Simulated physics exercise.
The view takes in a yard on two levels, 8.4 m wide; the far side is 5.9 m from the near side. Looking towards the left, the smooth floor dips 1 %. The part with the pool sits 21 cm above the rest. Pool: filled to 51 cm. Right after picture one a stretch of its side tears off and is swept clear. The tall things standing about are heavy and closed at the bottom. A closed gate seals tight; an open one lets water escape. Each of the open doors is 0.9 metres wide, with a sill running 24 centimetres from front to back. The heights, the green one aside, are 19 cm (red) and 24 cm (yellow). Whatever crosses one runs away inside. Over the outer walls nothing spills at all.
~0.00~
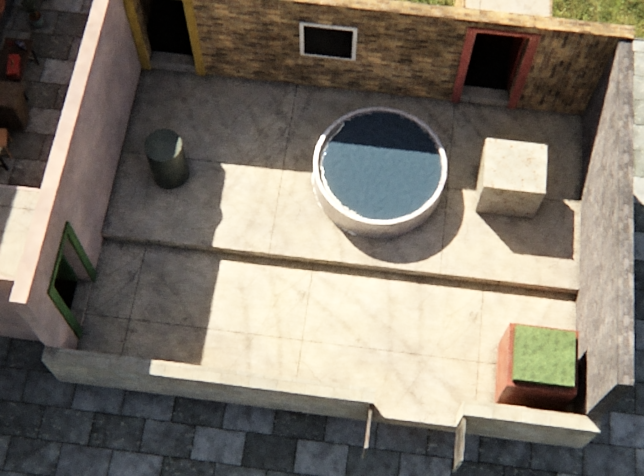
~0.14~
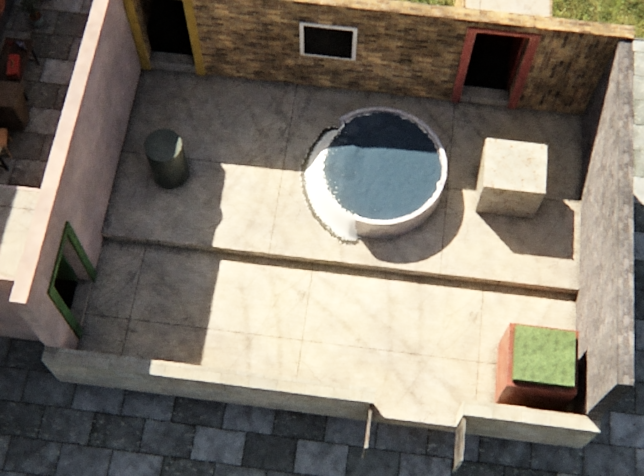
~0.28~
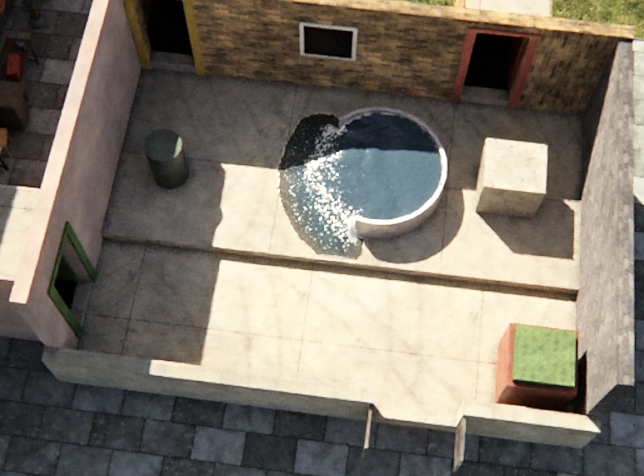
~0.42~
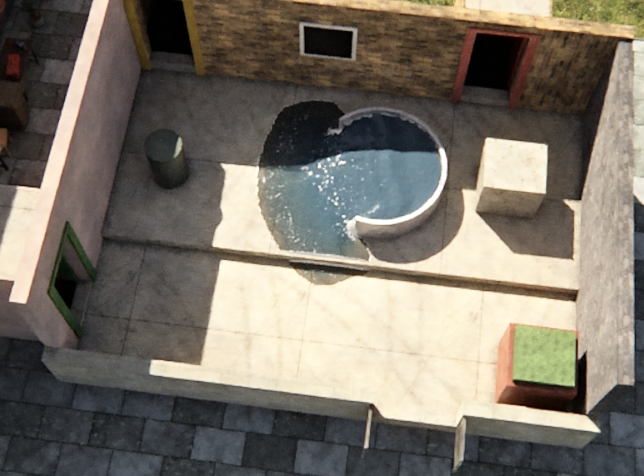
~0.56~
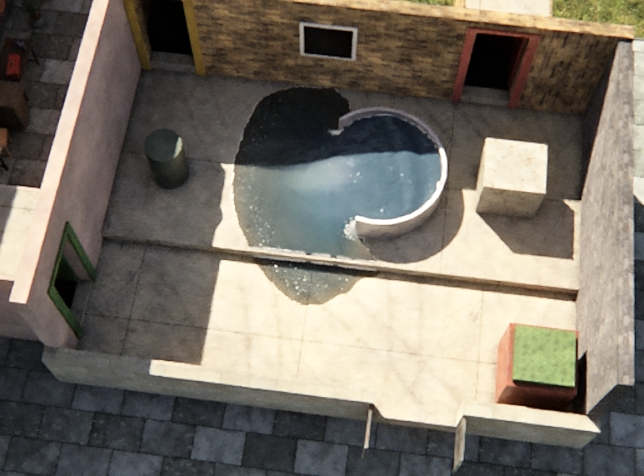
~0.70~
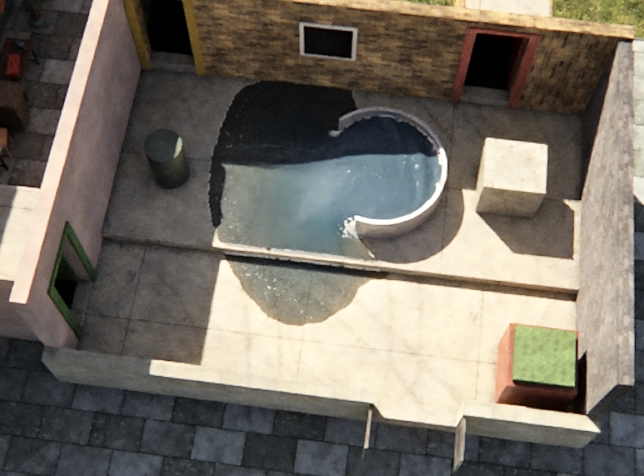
Water bursts through the left side of a round pool in a walled yard, spreading across the pale floor toward the left and the back wall, then running over the step onto the lower near level in a widening sheet.
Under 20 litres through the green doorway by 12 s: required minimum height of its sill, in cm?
Roughly 16 cm.
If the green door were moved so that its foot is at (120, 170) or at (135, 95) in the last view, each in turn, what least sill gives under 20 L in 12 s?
Around 7.5 and 19 cm respectively.
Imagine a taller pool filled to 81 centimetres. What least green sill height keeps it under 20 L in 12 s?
Roughly 29 cm high.
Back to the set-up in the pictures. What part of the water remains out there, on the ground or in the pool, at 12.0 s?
About 88 per cent.
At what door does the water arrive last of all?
That's the red one.
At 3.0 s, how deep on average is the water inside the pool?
The mean depth is about 11 cm.
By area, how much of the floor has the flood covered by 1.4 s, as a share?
Approximately 45 % of the floor.
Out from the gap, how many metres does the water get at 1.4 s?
Close to 4.0 metres, I'd say.
After 1.4 s water covers 45 % of the floor, deepest (18 cm) near (313, 194); it has not reached the green door.
After 3.0 s water covers 50 % of the floor, deepest (34 cm) near (73, 364); 14 cm at the green door, 15 litres in over its 7 cm sill.
After 12.0 s water covers 85 % of the floor, deepest (10 cm) near (73, 364); 10 cm at the green door, 184 litres in over its 7 cm sill.
At the green door as built, the water arrived by 2.1 s and peaked near 19 cm at 4.0 s.
Run again over the same 12 s with other heights there, 48 litres in over 12.5 cm, 8 litres over 20 cm. The limit of 20 litres is kept from about 16 cm up.
